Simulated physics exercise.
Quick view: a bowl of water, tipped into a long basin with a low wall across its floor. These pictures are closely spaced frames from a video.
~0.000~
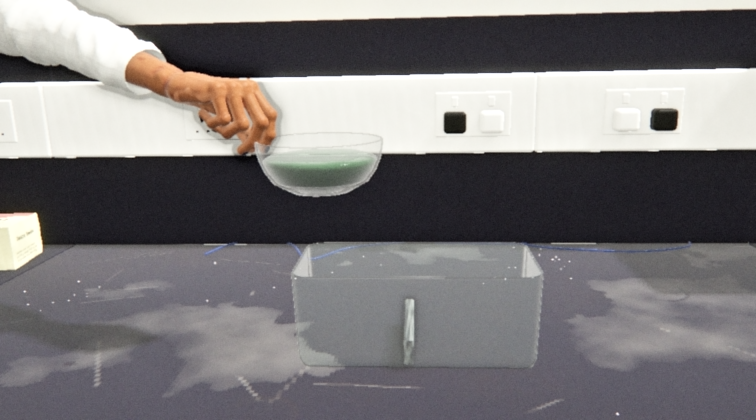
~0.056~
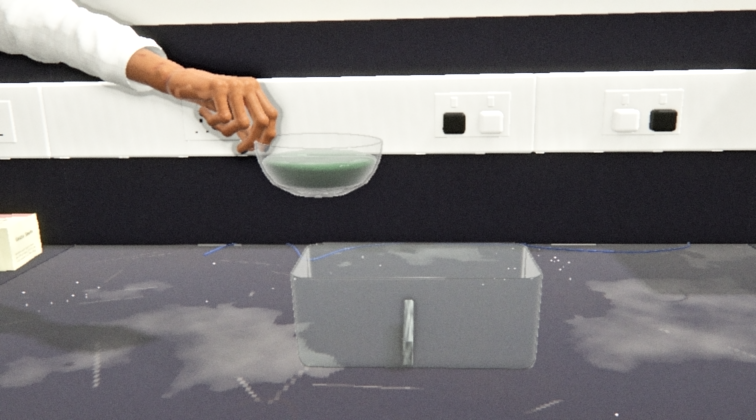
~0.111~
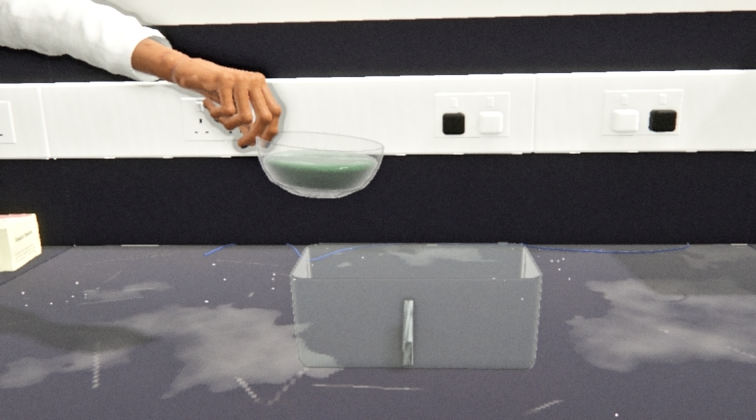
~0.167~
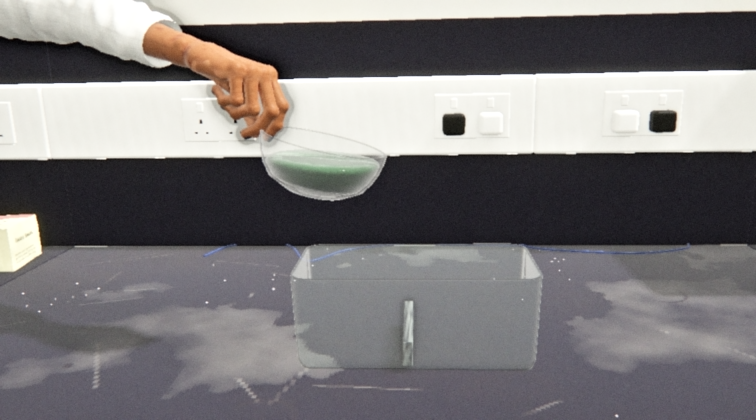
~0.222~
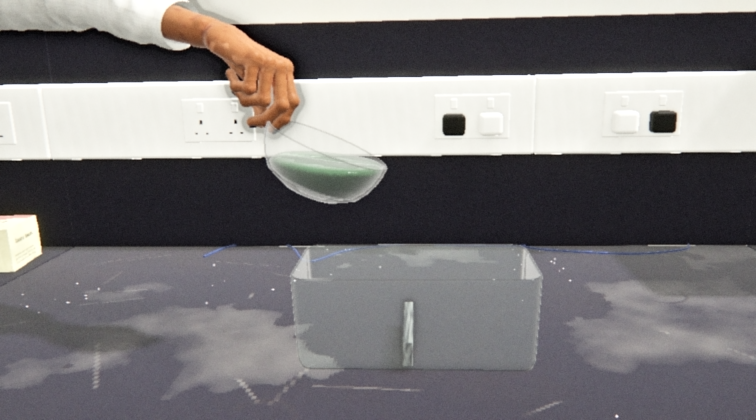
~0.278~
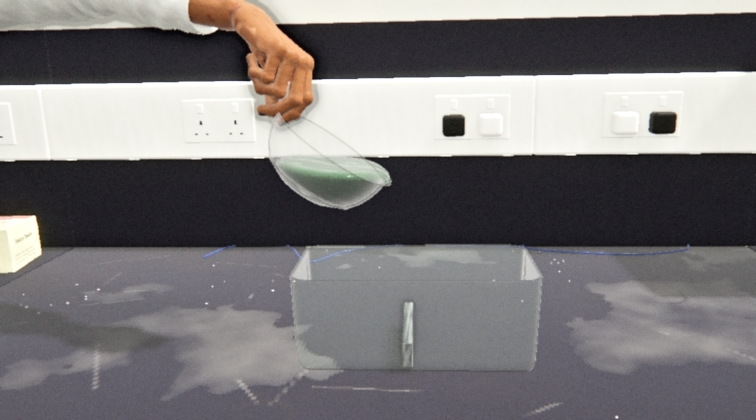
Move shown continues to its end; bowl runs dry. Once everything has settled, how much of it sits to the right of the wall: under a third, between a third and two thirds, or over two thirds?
The share right of the wall fails to exceed two thirds but reaches one third.
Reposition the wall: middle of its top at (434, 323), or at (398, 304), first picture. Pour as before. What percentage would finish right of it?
Near 25 % and 70 %.
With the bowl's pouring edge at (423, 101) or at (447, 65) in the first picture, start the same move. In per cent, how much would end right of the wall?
80 and 75 in a hundred.
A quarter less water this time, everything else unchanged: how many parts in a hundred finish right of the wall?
Near 55 %.
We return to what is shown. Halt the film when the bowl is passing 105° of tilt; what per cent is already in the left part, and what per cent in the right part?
Left about 25, right about 55.
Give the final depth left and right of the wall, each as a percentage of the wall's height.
On the left roughly 30, on the right roughly 40.
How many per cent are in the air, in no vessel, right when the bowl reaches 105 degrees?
Roughly 15 per cent.
A moment on, the bowl is tipped right over and 4 per cent is still to pour, 25 is left of the wall and 56 right of it.
Next, the bowl is tipped right over and 0 per cent is still to pour, 39 is left of the wall and 59 right of it.
Then the bowl is tipped right over and 0 per cent is still to pour, 39 is left of the wall and 59 right of it.
Later the bowl is tipped right over and 0 per cent is still to pour, 39 is left of the wall and 59 right of it.
Finally, 39 per cent lies left of the wall, 59 right of it and 1 outside.
